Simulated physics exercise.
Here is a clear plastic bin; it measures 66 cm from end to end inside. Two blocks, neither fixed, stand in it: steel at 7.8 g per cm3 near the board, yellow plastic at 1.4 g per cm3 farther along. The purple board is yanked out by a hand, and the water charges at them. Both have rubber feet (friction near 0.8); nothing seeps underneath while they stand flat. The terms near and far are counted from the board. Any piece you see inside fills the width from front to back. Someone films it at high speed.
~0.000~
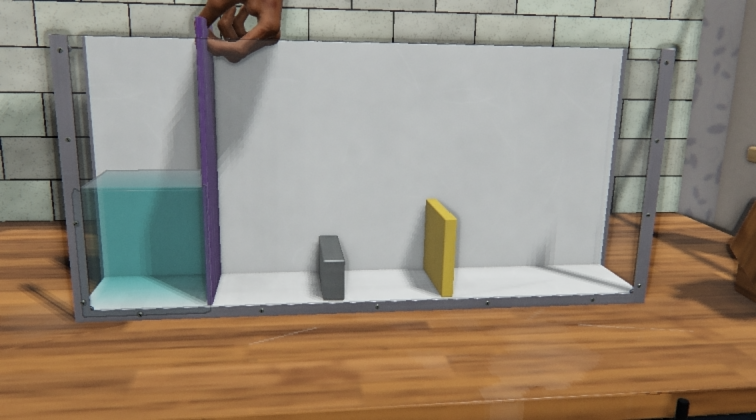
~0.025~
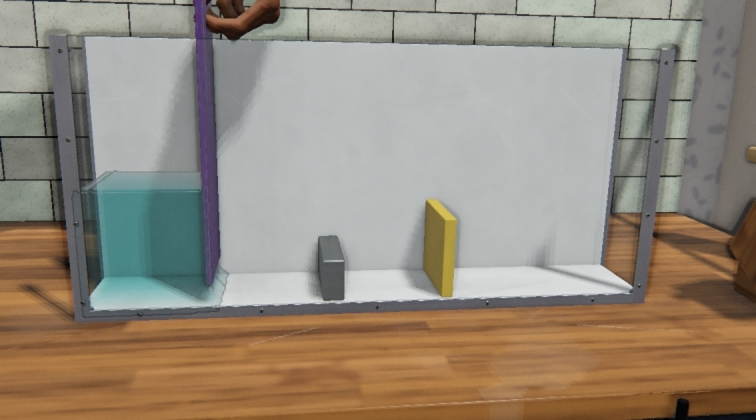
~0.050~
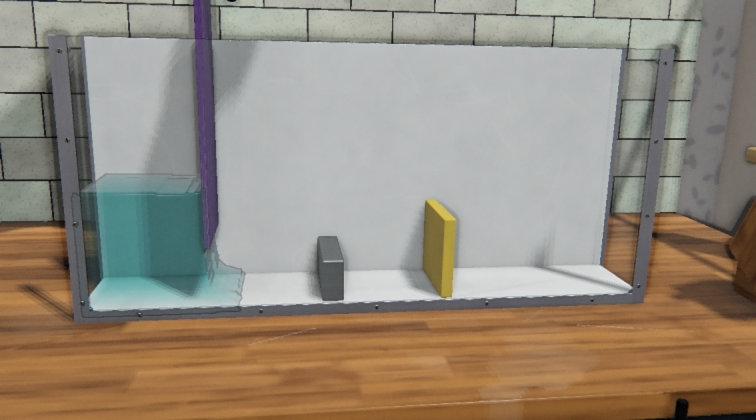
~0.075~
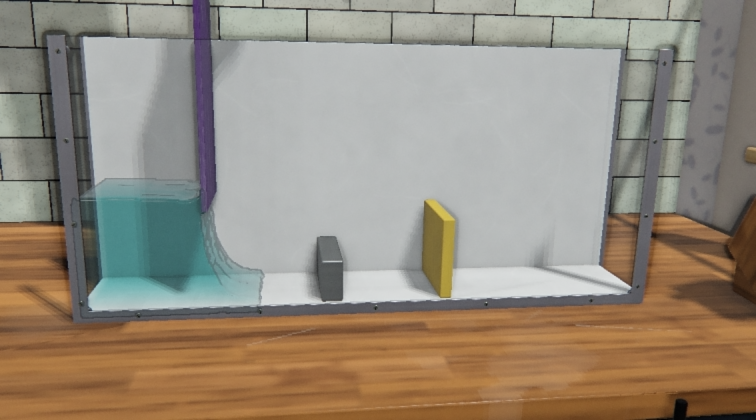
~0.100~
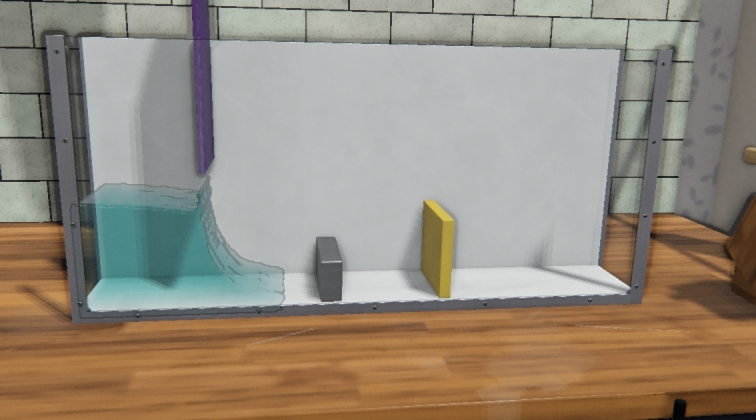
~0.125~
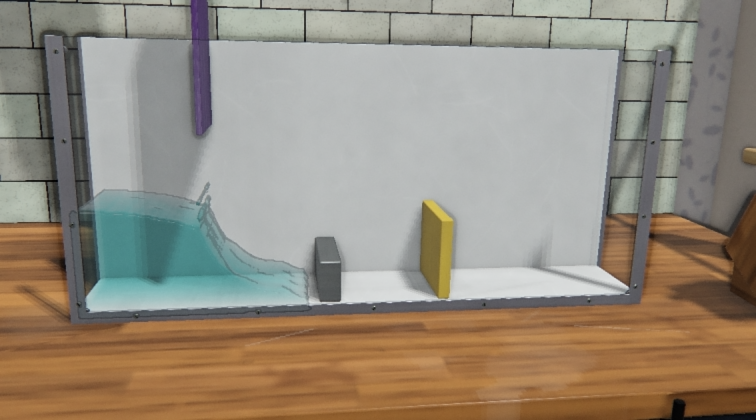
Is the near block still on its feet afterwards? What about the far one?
At the end, the near one isn't felled. The far one gets felled.
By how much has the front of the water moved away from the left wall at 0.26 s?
By then it's made it to close to 30 cm from the left end.
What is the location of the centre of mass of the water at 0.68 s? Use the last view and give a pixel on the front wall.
Around (296, 285).
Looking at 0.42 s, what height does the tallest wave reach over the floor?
Not counting spray, it tops out near 24.5 cm.
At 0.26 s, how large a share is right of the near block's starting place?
It comes to around 6 in a hundred.
By 0.26 s the front has run 29 cm from the left wall, the near block is upright and the far block is upright.
By 0.42 s the near block is upright and the far block is upright.
By 0.68 s the near block is upright and the far block lies flat.
At rest the near block is upright and the far block lies flat; 19 per cent of the water is past where the far block first stood.
